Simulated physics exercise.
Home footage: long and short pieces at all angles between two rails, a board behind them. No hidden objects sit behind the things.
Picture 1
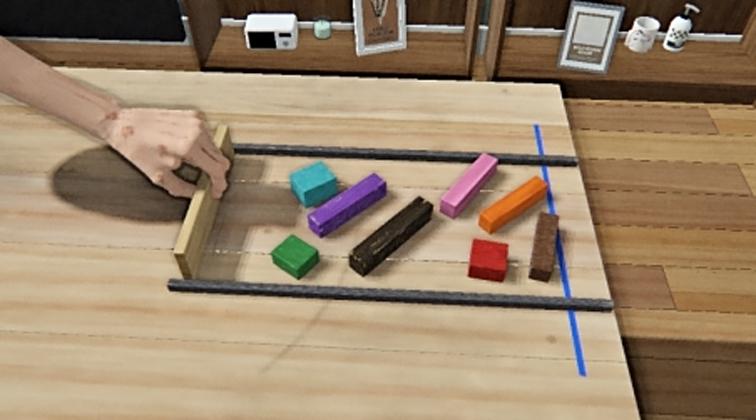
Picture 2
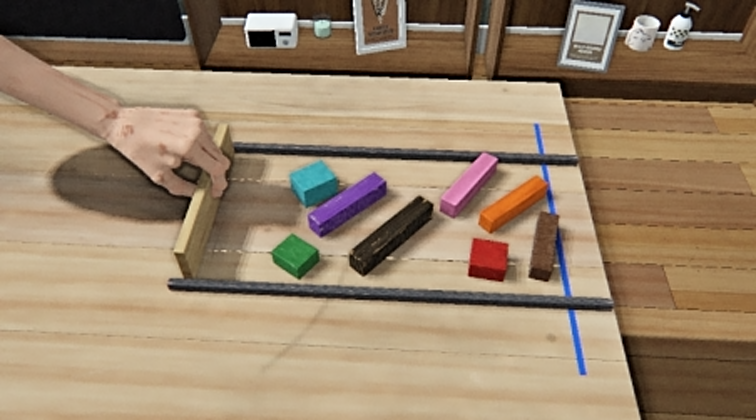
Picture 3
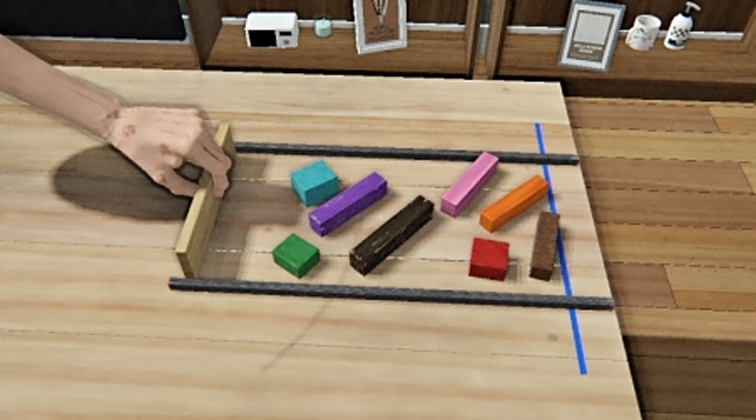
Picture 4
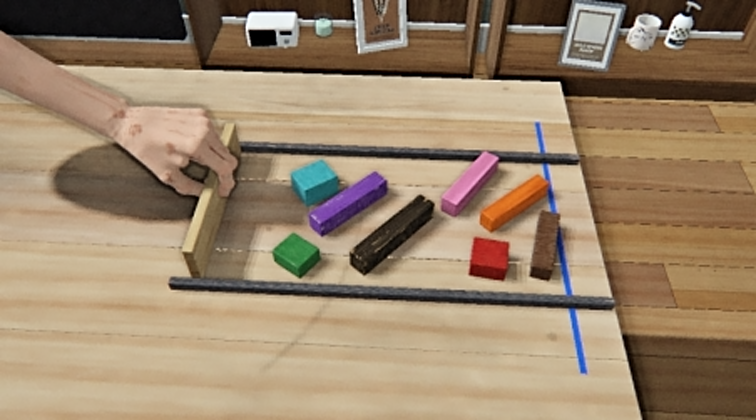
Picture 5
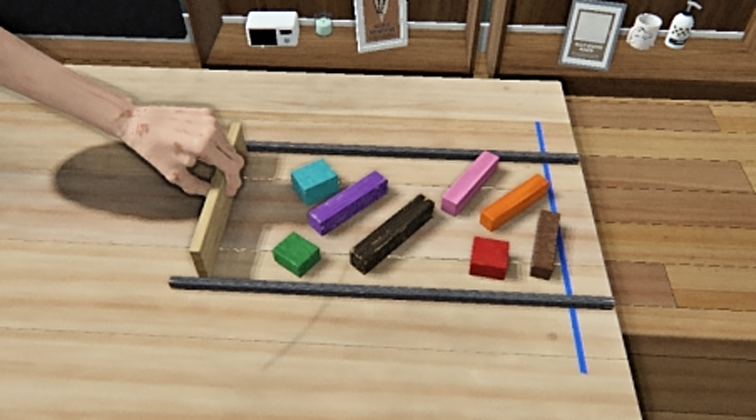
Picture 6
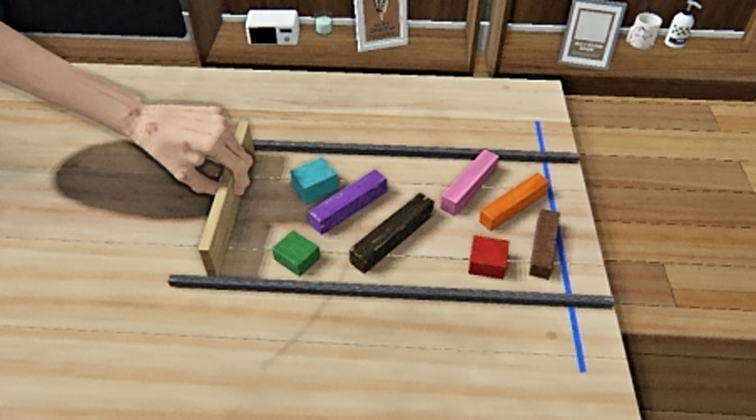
A hand slid a wooden board slowly a short way to the right between two dark rails, while the colored blocks and sticks in front of it, near a blue line, stayed still.
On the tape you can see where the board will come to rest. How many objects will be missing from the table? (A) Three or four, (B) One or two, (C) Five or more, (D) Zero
(C) Five or more.
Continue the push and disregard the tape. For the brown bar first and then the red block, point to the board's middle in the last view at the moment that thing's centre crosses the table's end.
The middle would be close to (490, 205) and then close to (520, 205).
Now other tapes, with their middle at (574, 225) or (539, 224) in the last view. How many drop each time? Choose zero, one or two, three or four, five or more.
In turn: 5 or more; 3 or 4.
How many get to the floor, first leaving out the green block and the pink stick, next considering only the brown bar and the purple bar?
Falls come to 3 the first time and 4 the other time.
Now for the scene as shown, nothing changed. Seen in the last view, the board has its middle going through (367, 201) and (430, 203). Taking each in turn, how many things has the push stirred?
At first I count 4, and then 7.
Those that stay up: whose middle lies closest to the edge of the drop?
It's the purple bar that ends up nearest.
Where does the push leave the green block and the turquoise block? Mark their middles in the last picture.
The green block comes to rest at (585, 259), and the turquoise block comes to rest at (575, 184).
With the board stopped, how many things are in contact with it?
Contact count: 3.
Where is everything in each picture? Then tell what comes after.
Brown bar (544, 247); orange stick (514, 204); red block (488, 261); board (208, 198); tape (555, 228), in the first picture.
Orange stick (514, 204); pink stick (469, 185), in the second picture.
Red block (489, 259); black bar (393, 234), in the third picture.
Brown bar (545, 244); board (215, 196), in the fourth picture.
Orange stick (515, 202); turquoise block (315, 182), in the fifth picture.
Brown bar (545, 243); orange stick (515, 201); red block (489, 257); board (230, 195); tape (556, 224), in the sixth picture.
Soon after, none off yet; brown bar at rest near (545, 243); orange stick at rest near (515, 201); red block at rest near (489, 257).
After that, none off yet; brown bar displaced a little near (562, 243); orange stick displaced a little near (545, 203); red block displaced about its own width near (535, 260).
In the end, the number that fall off is five or more; gone, black bar, pink stick, red block, orange stick and brown bar.
